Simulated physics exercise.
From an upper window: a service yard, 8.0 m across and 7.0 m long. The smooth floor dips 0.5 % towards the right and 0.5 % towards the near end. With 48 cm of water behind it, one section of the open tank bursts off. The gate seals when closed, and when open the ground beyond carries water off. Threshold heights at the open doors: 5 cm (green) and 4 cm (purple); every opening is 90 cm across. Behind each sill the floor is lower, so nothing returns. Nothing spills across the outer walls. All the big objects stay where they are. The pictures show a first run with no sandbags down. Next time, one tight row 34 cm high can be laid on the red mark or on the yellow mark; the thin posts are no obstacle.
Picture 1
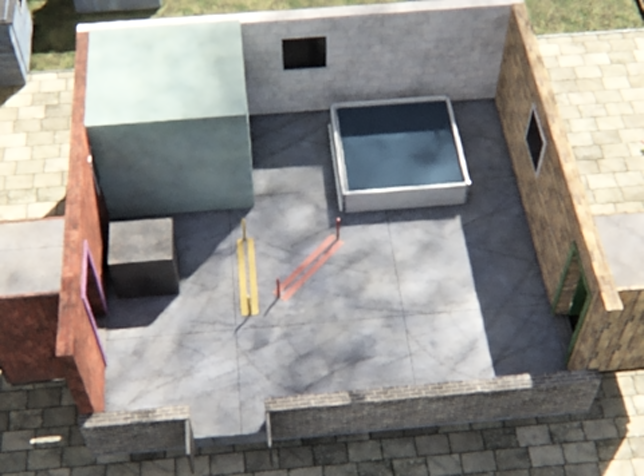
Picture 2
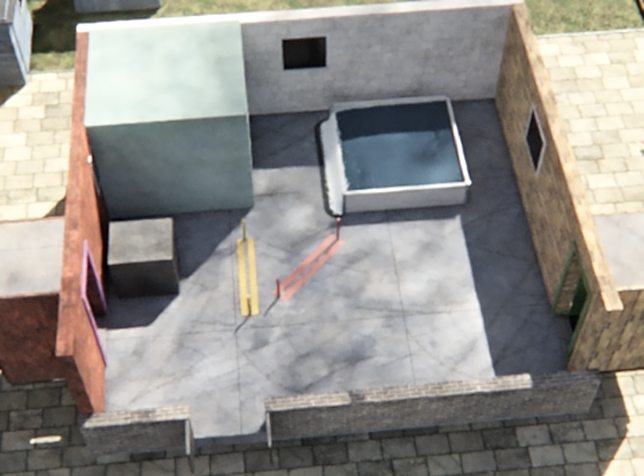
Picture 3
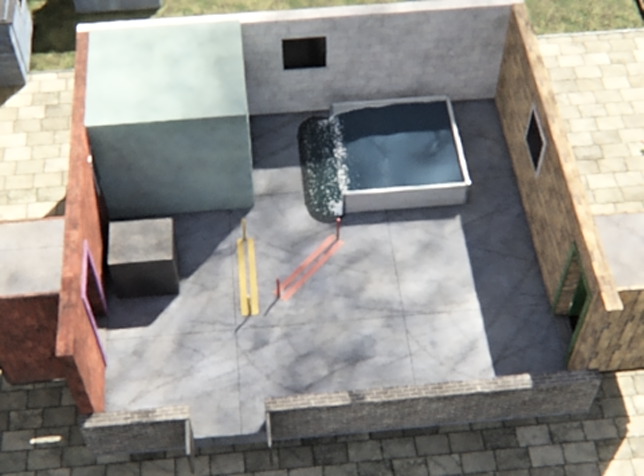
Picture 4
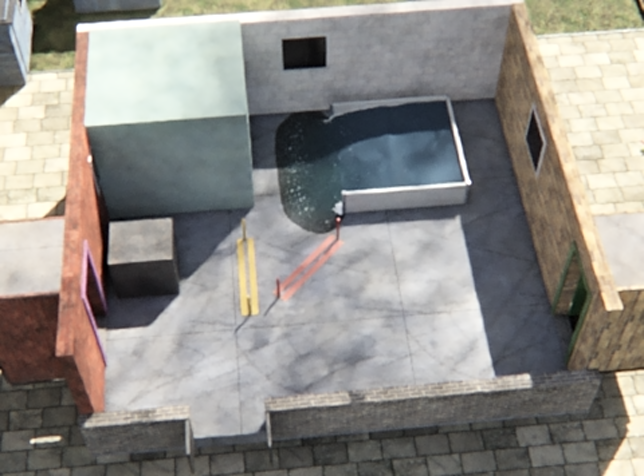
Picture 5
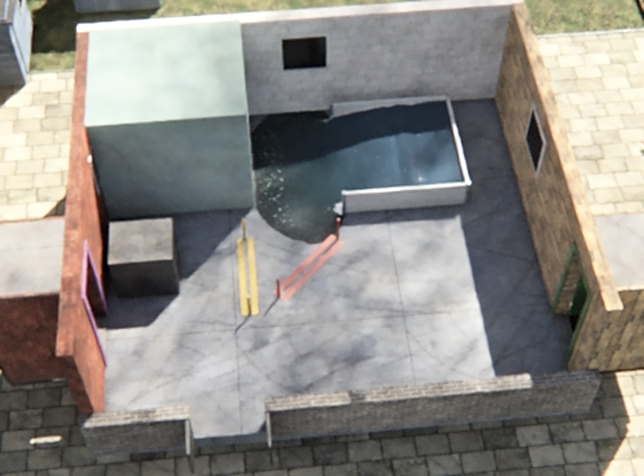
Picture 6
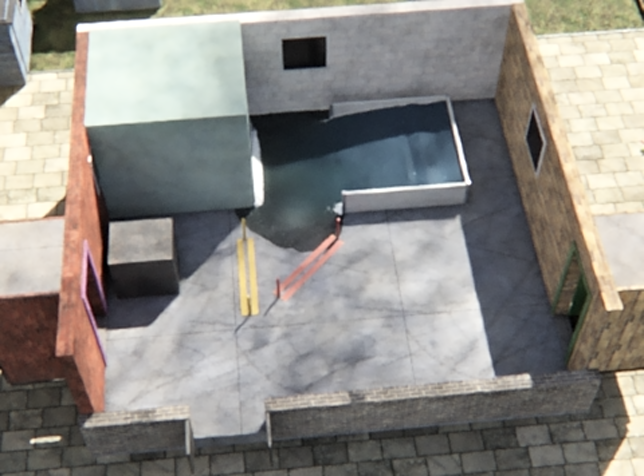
In a walled service yard seen from above, an open tank of dark water stands still near the back wall. Its left side gives way and water pours out onto the grey floor, foaming at first. The dark pool widens leftward and towards the viewer, reaching the large pale green block.
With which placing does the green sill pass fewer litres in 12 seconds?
Lay them on the red one.
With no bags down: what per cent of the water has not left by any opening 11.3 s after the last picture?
About 82 per cent.
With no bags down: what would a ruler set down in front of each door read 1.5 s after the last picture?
In cm: Green 0, purple 0.
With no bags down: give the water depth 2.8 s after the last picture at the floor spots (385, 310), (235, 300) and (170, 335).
In that order: 0, 5 and 4 cm.
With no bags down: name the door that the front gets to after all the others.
The green one.
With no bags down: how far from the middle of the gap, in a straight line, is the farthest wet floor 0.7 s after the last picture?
Roughly 3.6 m.
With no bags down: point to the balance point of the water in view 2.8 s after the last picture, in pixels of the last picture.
At about (312, 194).
Then, 0.7 s after the last picture water covers 15 % of the floor and is deepest (36 cm) near (254, 118) in the run without bags; in at the green door, 0 L with no bags, 0 L with the row on red, 0 L on yellow.
Then, 1.5 s after the last picture water covers 25 % of the floor and is deepest (36 cm) near (267, 170) in the run without bags; in at the green door, 0 L with no bags, 0 L with the row on red, 0 L on yellow.
Then, 2.8 s after the last picture water covers 50 % of the floor and is deepest (24 cm) near (255, 124) in the run without bags; in at the green door, 0 L with no bags, 0 L with the row on red, 0 L on yellow.
Then, 6.3 s after the last picture water covers 85 % of the floor and is deepest (11 cm) near (486, 101) in the run without bags; in at the green door, 0 L with no bags, 0 L with the row on red, 9 L on yellow.
Then, 11.3 s after the last picture water covers 90 % of the floor and is deepest (8 cm) near (437, 403) in the run without bags; in at the green door, 15 L with no bags, 1 L with the row on red, 73 L on yellow.
